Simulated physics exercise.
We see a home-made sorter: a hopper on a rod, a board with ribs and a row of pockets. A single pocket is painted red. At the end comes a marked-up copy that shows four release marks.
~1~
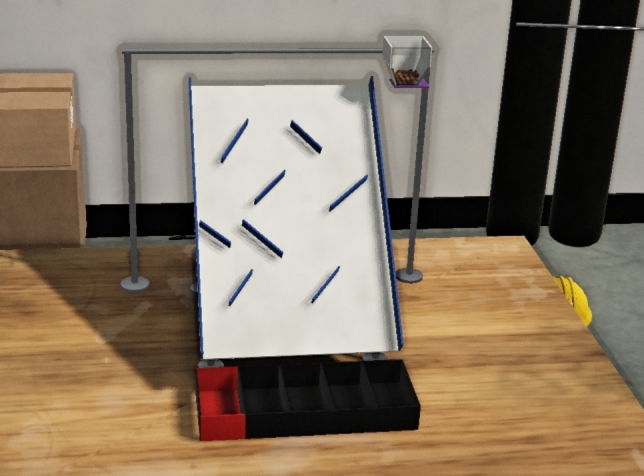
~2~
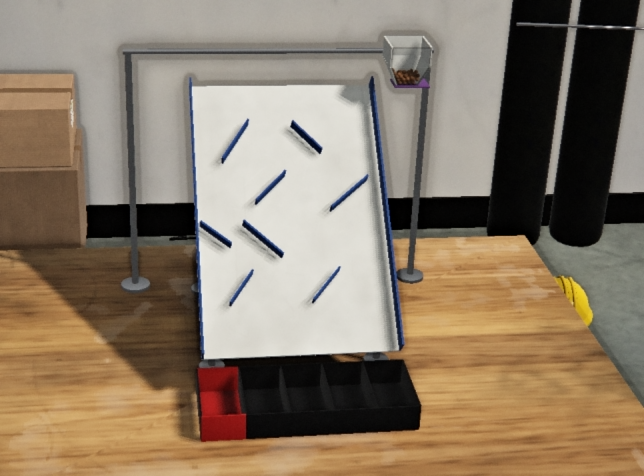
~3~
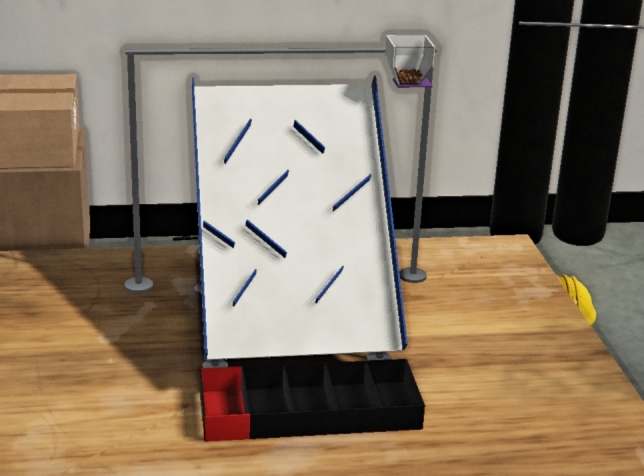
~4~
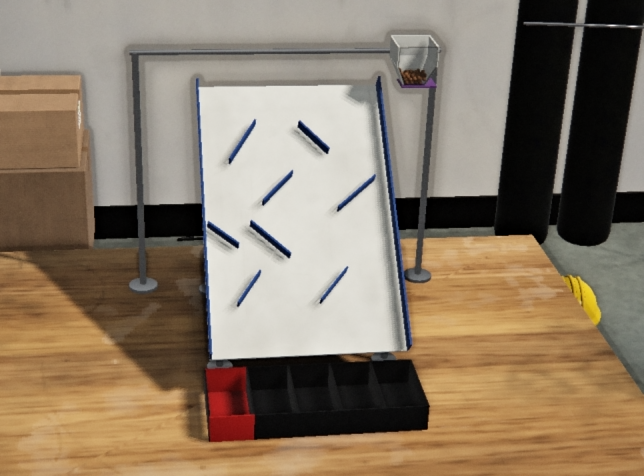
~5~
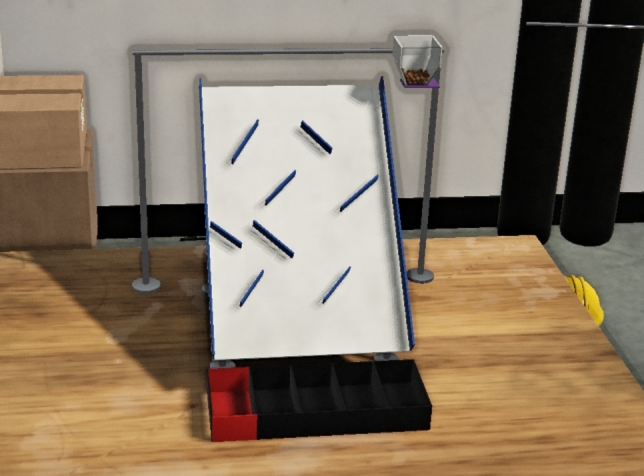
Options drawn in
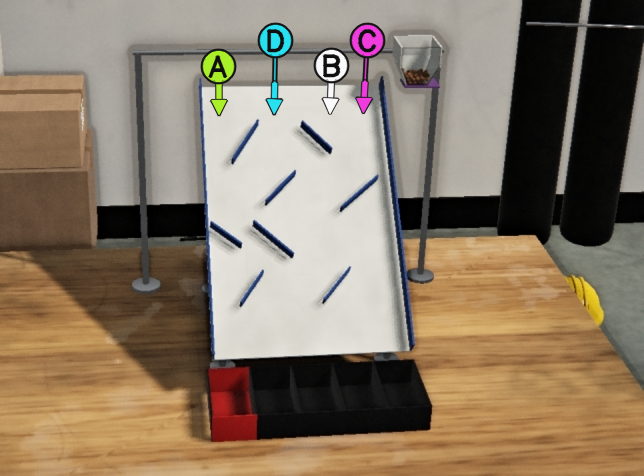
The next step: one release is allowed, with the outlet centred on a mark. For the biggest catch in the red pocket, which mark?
Go for D.
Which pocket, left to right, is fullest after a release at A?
It is the third one.
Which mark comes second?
A.
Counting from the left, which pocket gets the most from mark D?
The first.
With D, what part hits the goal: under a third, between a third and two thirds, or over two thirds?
Mark D gives between a third and two thirds.
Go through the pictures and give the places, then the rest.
Hopper near (403, 77), cereal balls, door shut, in the first picture.
Ribs (223, 158) to (248, 119), (292, 120) to (322, 148), (256, 199) to (286, 170), in the second picture.
Ribs (335, 206) to (371, 174), (203, 221) to (235, 243), (247, 220) to (287, 253), in the third picture.
Ribs (238, 302) to (261, 270), (322, 299) to (348, 266), in the fourth picture.
Red pocket near (235, 427), number 1 of 5 from the left, in the fifth picture.
On the marked copy, mark A meets the board at (219, 109); mark B meets the board at (330, 108); mark C meets the board at (363, 107); mark D meets the board at (274, 108).
For mark A, close to a quarter in the red pocket, close to two thirds in other pockets, a small share outside the box.
For mark B, only a few in the red pocket, the bulk in other pockets, a small share outside the box.
For mark C, none at all in the red pocket, close to two thirds in other pockets, close to a third outside the box.
For mark D, close to half in the red pocket, close to half in other pockets.
